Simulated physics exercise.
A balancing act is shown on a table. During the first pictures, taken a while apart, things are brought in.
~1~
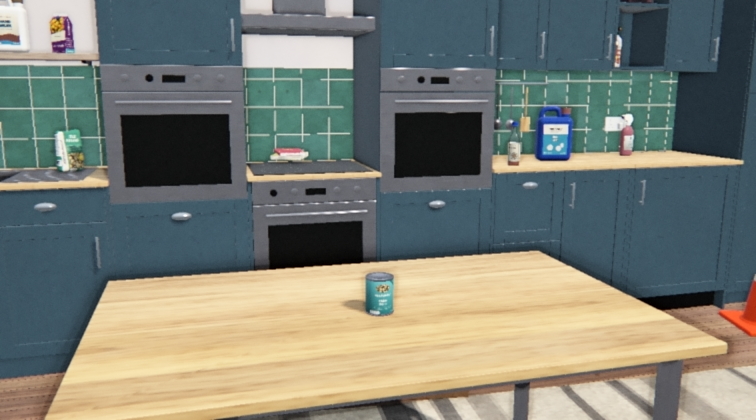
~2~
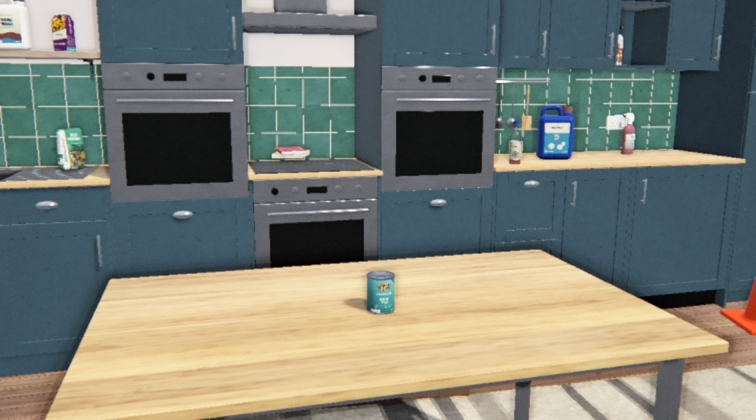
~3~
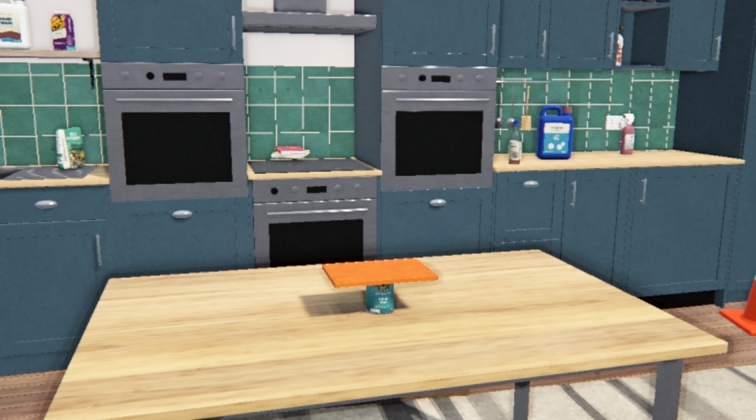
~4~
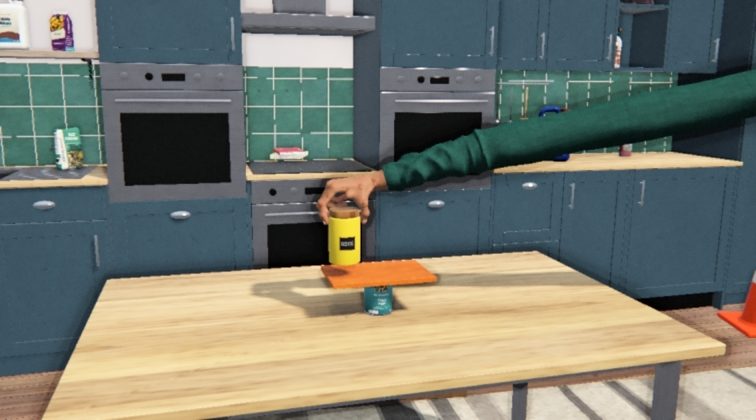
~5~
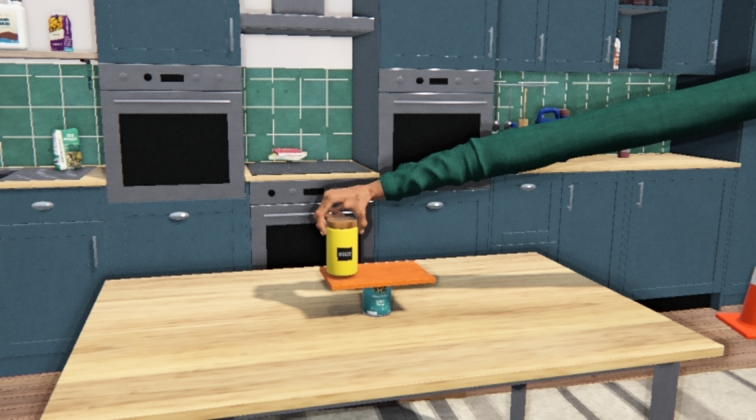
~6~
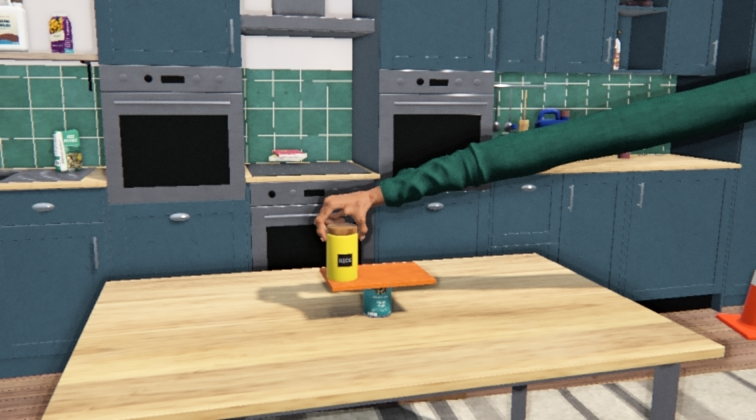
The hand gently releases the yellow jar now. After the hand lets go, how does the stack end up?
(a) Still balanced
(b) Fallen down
Answer: B.
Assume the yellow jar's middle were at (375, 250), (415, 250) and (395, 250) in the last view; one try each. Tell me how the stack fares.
The first time it stays standing, the second time it collapses, and the third time it stays standing.
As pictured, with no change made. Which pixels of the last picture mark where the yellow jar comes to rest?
The object winds up at approximately (285, 312).
Then, 0.40 s later than the last frame, yellow jar now fallen; orange board tilted by 60°.
Then, 0.50 s later than the last frame, orange board tilted by 67°.
Then, 0.80 s later than the last frame, orange board tilted by 34°.
When it is over, fallen, yellow jar; moved from the start, orange board; turquoise tin as before. End places, in pixels of the last picture, yellow jar near (285, 312). The stack gives way.
